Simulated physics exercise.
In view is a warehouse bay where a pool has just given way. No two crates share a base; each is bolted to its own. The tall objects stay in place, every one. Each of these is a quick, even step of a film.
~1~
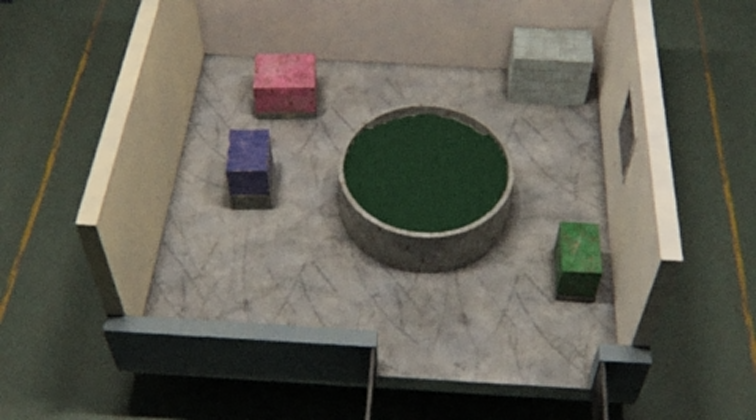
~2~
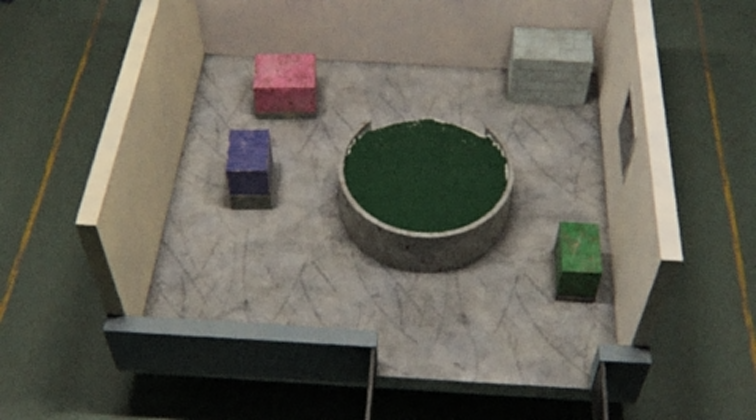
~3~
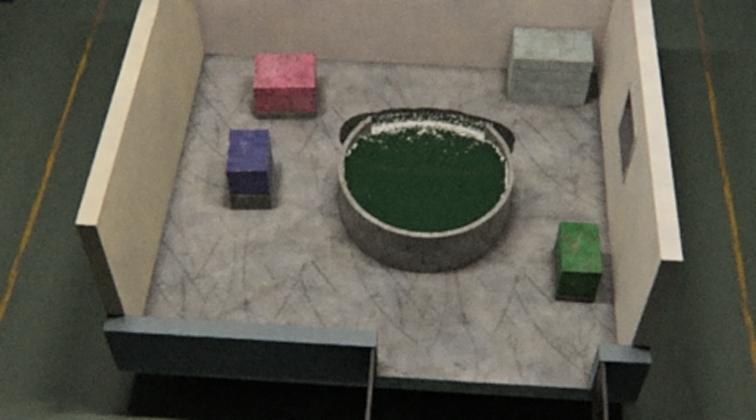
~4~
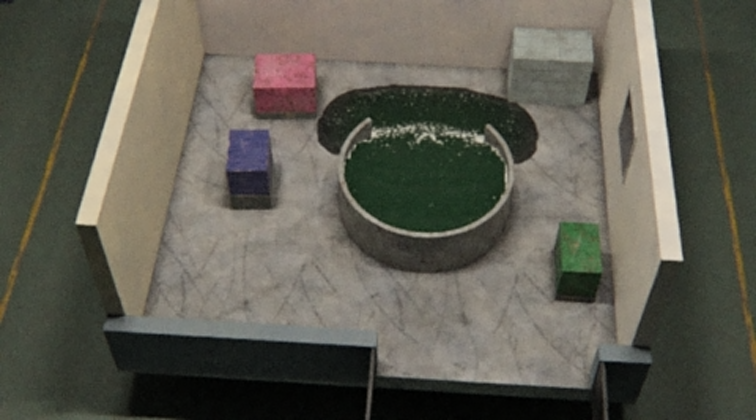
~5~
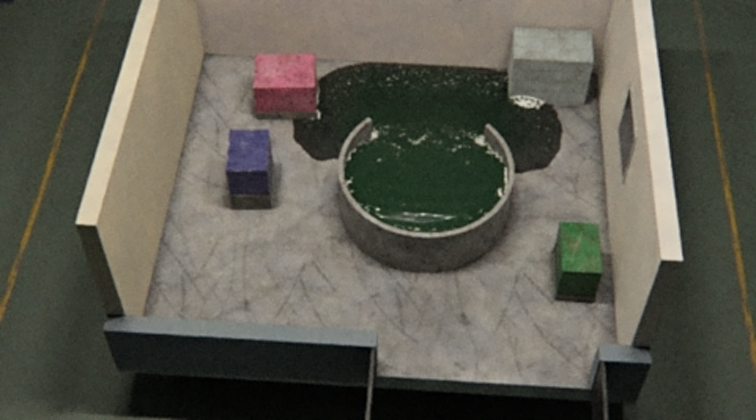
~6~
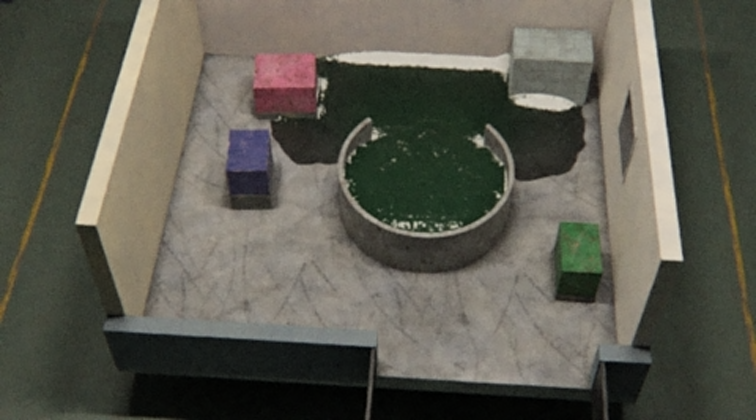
A round pool of dark green water stands in a walled warehouse bay with a grey floor, seen from high above by a still camera. A pink crate and a purple one sit on the left, a pale grey one at back right, and a green one at front right. The pool's far side opens, and water pours out, spreading across the floor to the back wall and around the pink and grey crates.
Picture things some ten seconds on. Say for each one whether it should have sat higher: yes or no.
Green crate - yes; blue crate - no; pink crate - yes.
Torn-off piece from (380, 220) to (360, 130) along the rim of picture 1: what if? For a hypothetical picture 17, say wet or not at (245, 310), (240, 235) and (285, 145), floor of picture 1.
Going through them in turn: Reached by the flood, then reached by the flood, then reached by the flood.
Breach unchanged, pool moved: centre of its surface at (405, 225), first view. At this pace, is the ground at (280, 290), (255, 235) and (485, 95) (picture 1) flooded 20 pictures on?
As listed: Free of water, dry, wet.
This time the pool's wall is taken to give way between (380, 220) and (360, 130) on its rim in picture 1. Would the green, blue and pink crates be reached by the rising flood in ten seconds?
Result: Green crate gets overtopped, blue crate gets overtopped, pink crate gets overtopped.
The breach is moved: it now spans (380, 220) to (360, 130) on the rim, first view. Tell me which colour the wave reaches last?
The green crate.
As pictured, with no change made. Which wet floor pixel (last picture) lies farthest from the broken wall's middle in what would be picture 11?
Somewhere near (205, 54).
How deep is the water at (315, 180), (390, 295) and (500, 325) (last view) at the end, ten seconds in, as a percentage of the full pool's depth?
I'd say close to 10, 10 and 10 percent.
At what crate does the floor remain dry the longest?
My guess: The crate marked green.
A moment on, water covers 30 % of the floor; the green crate not reached, the blue crate water round its plinth, the pink crate water round its plinth.
Next, water covers 35 % of the floor; the green crate not reached, the blue crate water round its plinth, the pink crate water round its plinth.
Then, water covers 65 % of the floor; the green crate water round its plinth, the blue crate water round its plinth, the pink crate water round its plinth.
Later, water covers 95 % of the floor; the green crate water round its plinth, the blue crate water round its plinth, the pink crate water round its plinth.
In the end, water covers 100 % of the floor; the green crate was topped, the blue crate stayed above the water, the pink crate was topped.
